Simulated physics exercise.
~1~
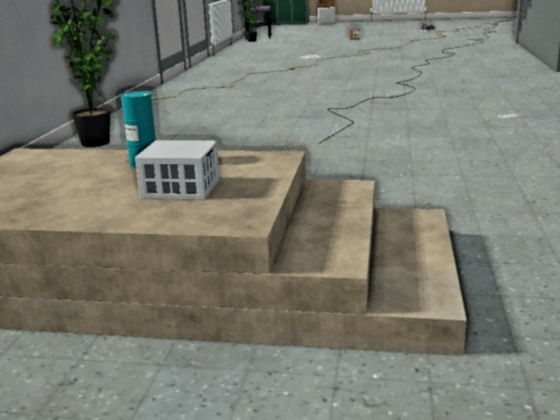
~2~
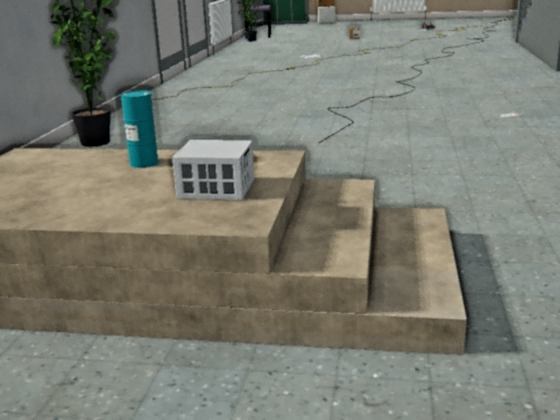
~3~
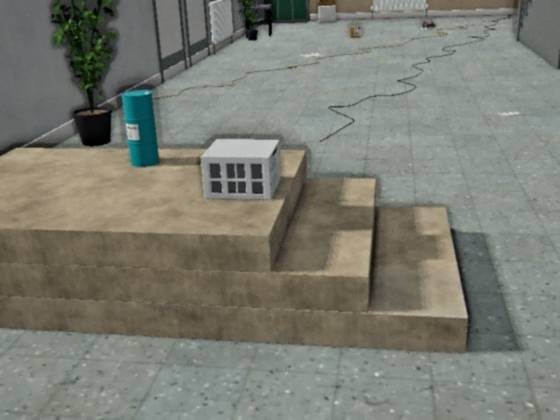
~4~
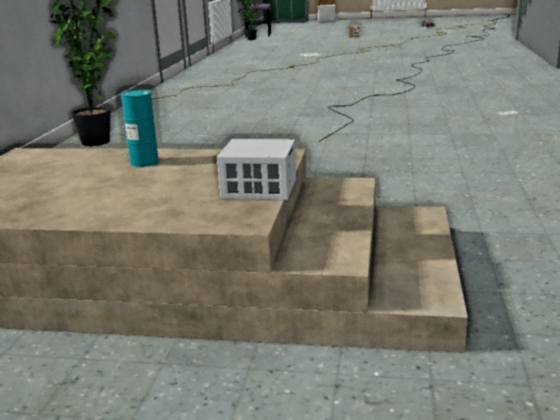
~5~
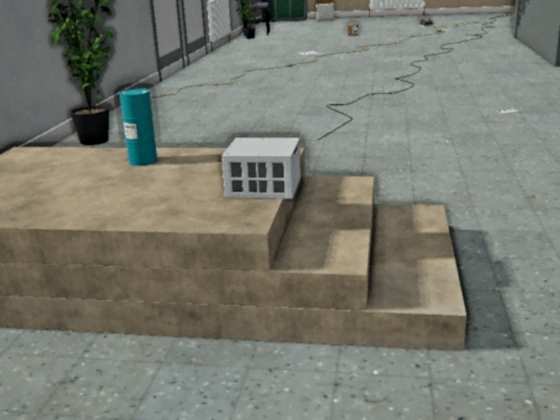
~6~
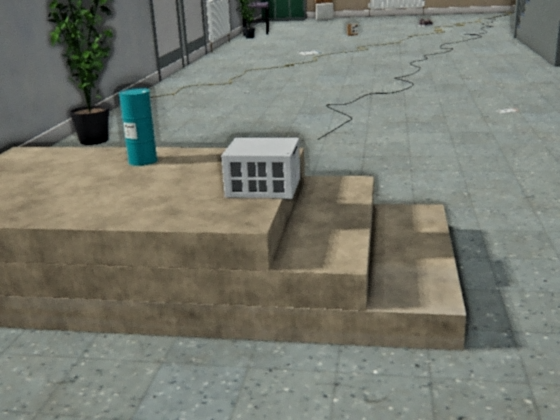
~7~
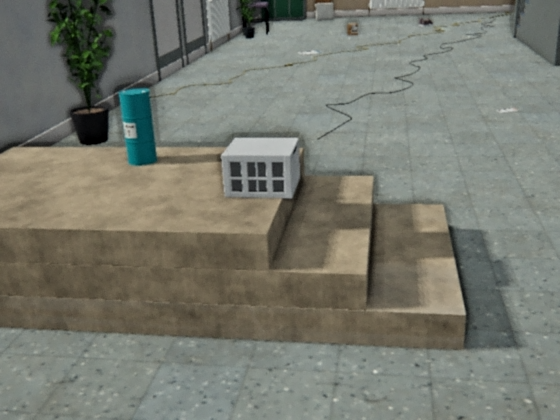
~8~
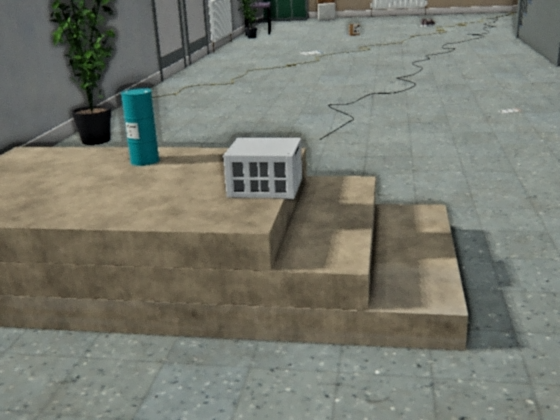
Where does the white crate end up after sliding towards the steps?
It comes to rest on the landing, close to the edge above the first step down.
Stepped landing with a white crate sliding right past a turquoise canister and stopping at the edge above the steps.
